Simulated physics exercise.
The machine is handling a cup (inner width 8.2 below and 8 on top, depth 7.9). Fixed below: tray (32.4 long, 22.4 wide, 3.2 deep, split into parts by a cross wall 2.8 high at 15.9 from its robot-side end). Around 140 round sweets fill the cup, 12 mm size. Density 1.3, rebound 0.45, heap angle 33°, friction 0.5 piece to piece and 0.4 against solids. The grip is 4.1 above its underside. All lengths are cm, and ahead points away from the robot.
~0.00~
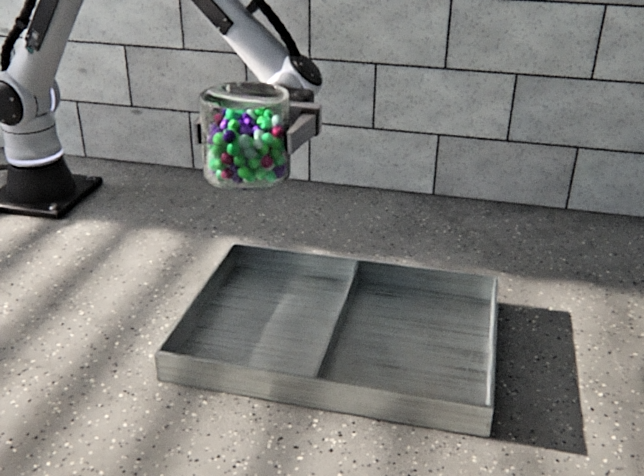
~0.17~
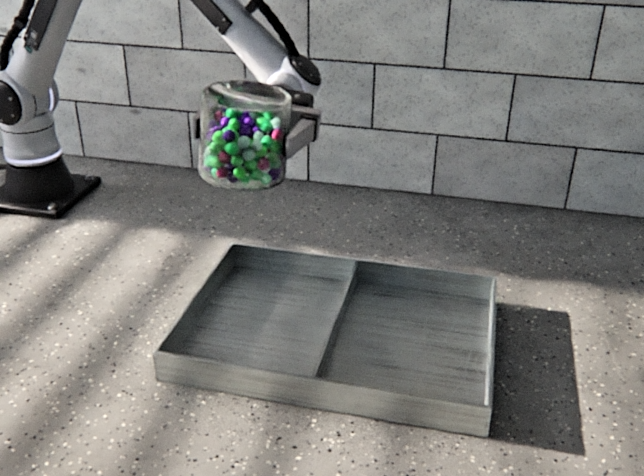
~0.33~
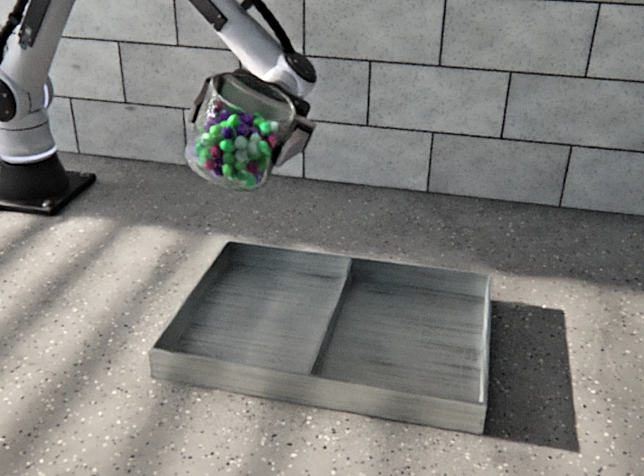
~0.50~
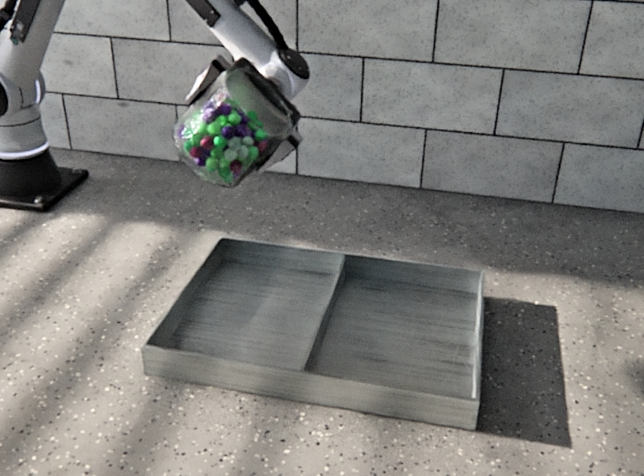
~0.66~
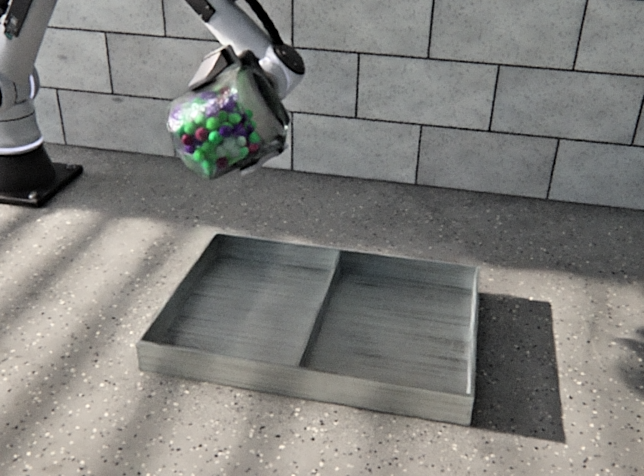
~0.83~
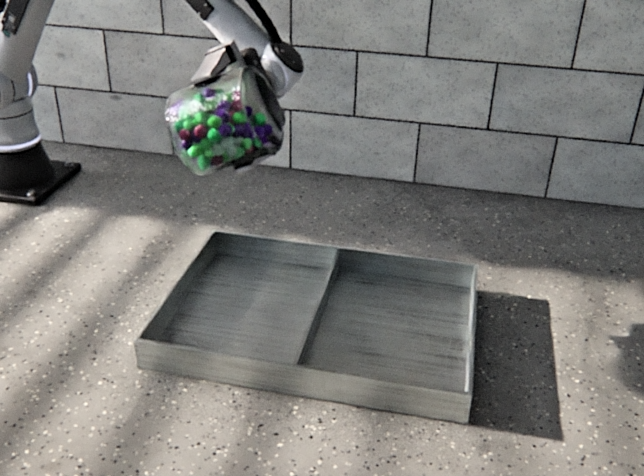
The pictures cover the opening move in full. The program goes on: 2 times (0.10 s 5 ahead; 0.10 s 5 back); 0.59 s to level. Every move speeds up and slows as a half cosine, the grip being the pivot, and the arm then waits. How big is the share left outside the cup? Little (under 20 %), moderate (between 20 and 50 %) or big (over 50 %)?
Share outside the cup: Big (over 50 %).
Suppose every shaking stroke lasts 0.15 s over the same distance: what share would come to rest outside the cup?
It would be near 25 per cent.
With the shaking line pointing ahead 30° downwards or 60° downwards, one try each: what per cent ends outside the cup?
Some 20 and 10 per cent.
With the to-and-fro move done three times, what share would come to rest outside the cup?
In that case some 60 per cent.
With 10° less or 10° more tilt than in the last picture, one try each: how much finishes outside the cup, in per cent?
Some 35 and 80 per cent.
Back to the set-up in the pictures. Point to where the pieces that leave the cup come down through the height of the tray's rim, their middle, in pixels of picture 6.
Near (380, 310).
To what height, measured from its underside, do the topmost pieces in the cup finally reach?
About 5.5 cm.
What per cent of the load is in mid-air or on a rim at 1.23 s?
Roughly 15 per cent.
After 1.23 s, tilted 66° forward, highest piece 26 above the table; 79 in the cup, 39 in the far-side part, 4 in the robot-side part, 1 on the table or floor, 21 in flight or on a rim.
After 1.62 s, tilted 17° forward, highest piece 25 above the table; 61 in the cup, 58 in the far-side part, 19 in the robot-side part, 6 on the table or floor.
After 2.02 s, level, highest piece 25 above the table; 61 in the cup, 58 in the far-side part, 19 in the robot-side part, 6 on the table or floor.
After 3.07 s, level, highest piece 25 above the table; 61 in the cup, 58 in the far-side part, 19 in the robot-side part, 6 on the table or floor.
At rest, 61 in the cup, 58 in the far-side part, 19 in the robot-side part, 6 on the table or floor. That is 58 % outside the cup.
